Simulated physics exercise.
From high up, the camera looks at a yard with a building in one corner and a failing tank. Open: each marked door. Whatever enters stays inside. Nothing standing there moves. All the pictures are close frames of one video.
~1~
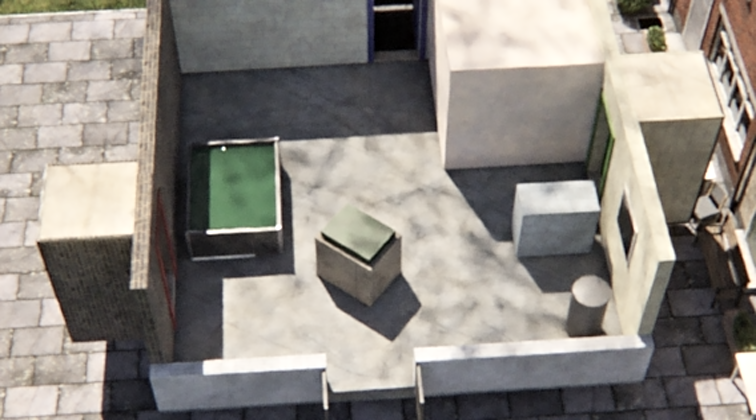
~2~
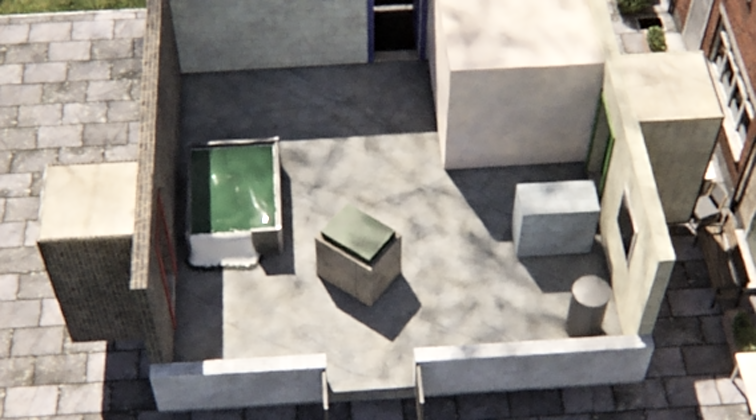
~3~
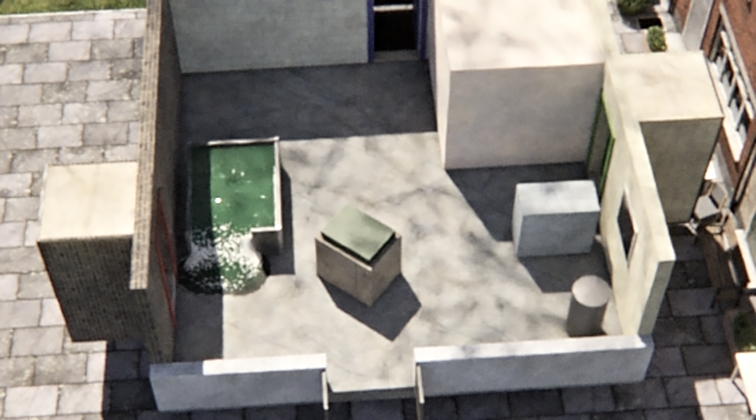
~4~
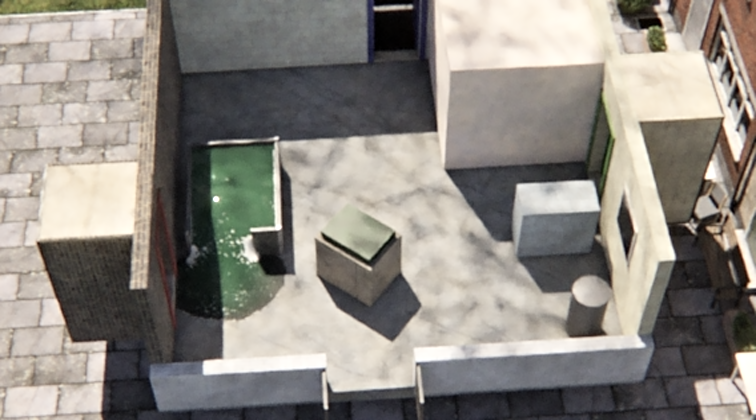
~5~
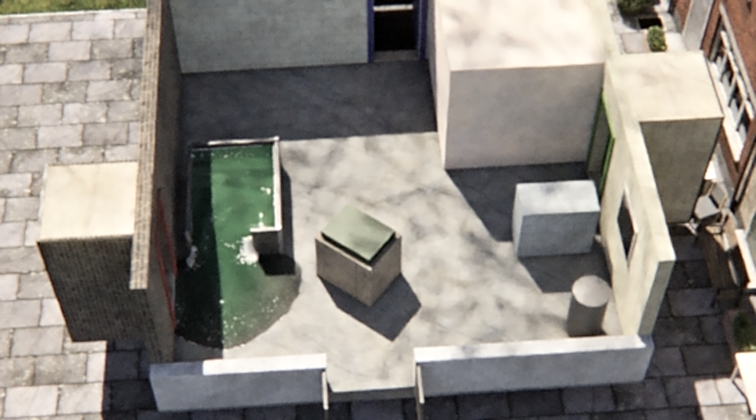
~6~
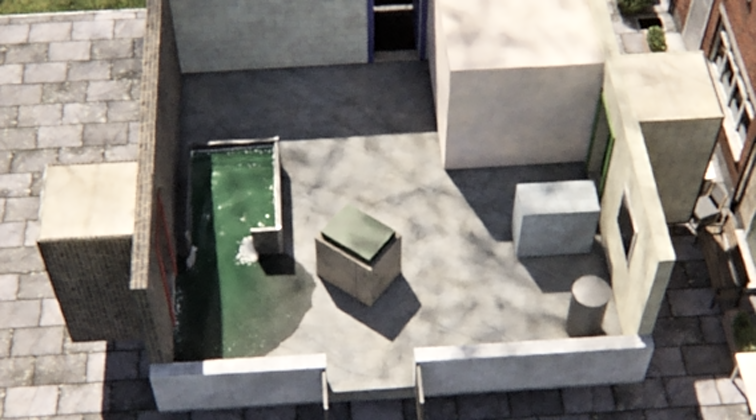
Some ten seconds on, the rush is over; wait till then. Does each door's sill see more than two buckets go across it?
One by one: The green door will not count as flooded; the blue door will not count as flooded; the red door will not count as flooded.
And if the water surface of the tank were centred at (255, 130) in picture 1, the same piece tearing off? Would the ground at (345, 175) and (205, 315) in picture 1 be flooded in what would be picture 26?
Bone-dry, soaked.
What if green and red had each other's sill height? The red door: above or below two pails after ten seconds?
Result for red: It admits more.
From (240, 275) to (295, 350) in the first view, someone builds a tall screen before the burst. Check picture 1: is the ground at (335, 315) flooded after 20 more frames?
Result at that point: Inundated.
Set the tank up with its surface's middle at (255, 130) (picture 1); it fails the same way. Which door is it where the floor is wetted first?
The door in question is the red door.
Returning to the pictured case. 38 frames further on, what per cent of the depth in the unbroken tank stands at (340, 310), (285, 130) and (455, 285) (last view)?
First spot 16 %, second 0 %, third 4 %.
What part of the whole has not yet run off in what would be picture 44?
Near 92 in a hundred.
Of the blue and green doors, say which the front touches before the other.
I'd go with the door marked green.
A moment on, water covers 15 % of the floor; the green door not reached, the blue door not reached, the red door wet at the sill, nothing in.
Next, water covers 15 % of the floor; the green door not reached, the blue door not reached, the red door under two buckets in.
Then, water covers 35 % of the floor; the green door not reached, the blue door not reached, the red door under two buckets in.
Later, water covers 50 % of the floor; the green door wet at the sill, nothing in, the blue door not reached, the red door under two buckets in.
In the end, water covers 70 % of the floor; the green door wet at the sill, nothing in, the blue door not reached, the red door under two buckets in.
